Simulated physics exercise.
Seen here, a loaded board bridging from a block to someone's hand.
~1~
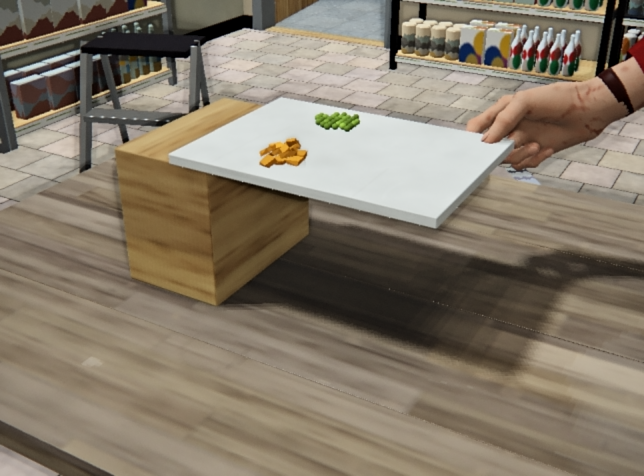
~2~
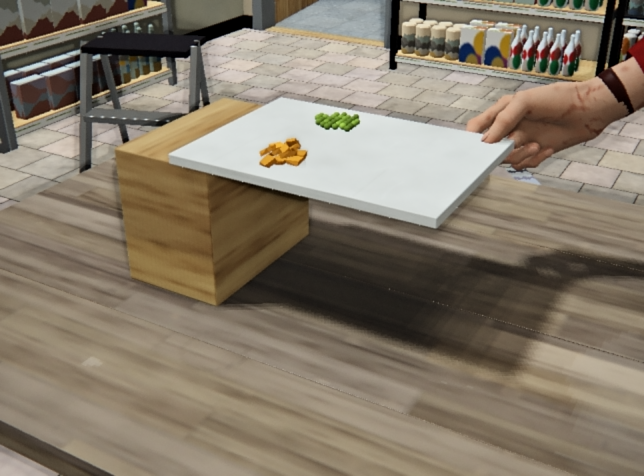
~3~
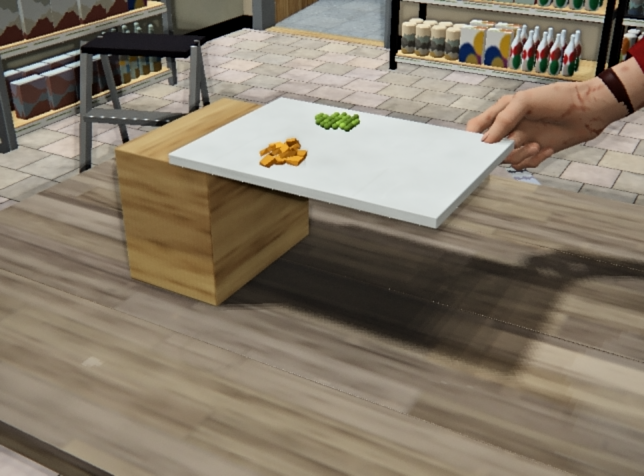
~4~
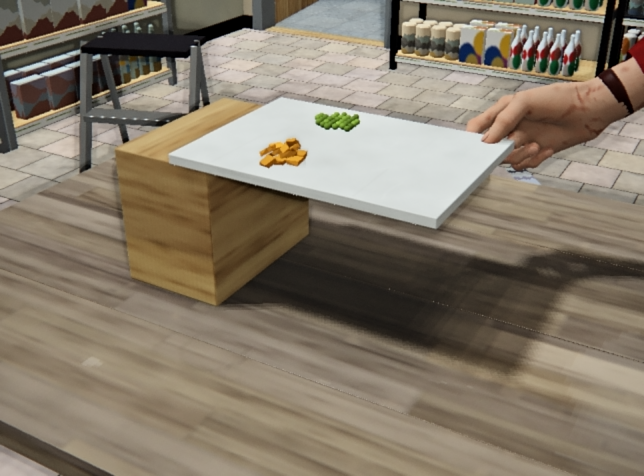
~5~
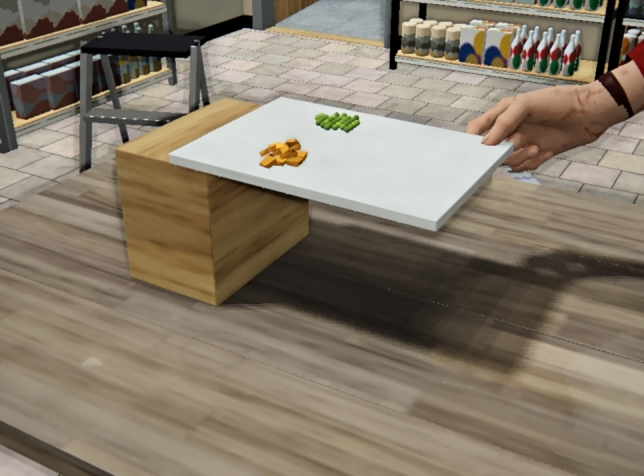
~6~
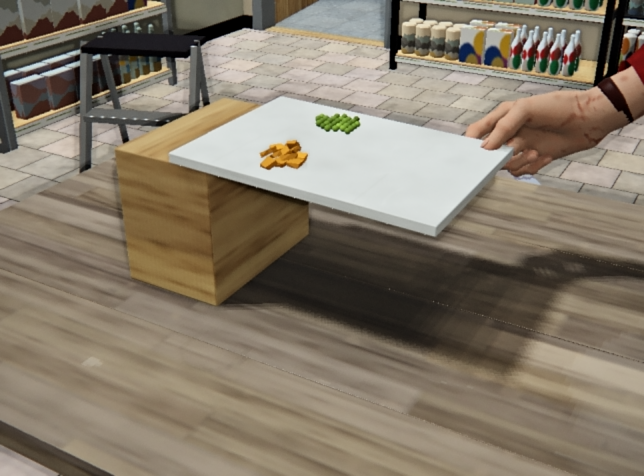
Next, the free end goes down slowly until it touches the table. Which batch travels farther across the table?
The back-end batch gets the longer run.
Then, 0.69 s on from there, board sloping at 23°; near batch the whole lot still on the board; far batch the whole lot still on the board.
Then, 1.28 s on from there, board sloping at 40°; near batch mostly at the foot of the board; far batch mostly up to a board's length out.
Then, 1.80 s on from there, board resting at 41°; near batch mostly at the foot of the board; far batch mostly up to a board's length out.
In the end, board resting at 41°; near batch mostly at the foot of the board; far batch mostly up to a board's length out; the far batch has gone farther.
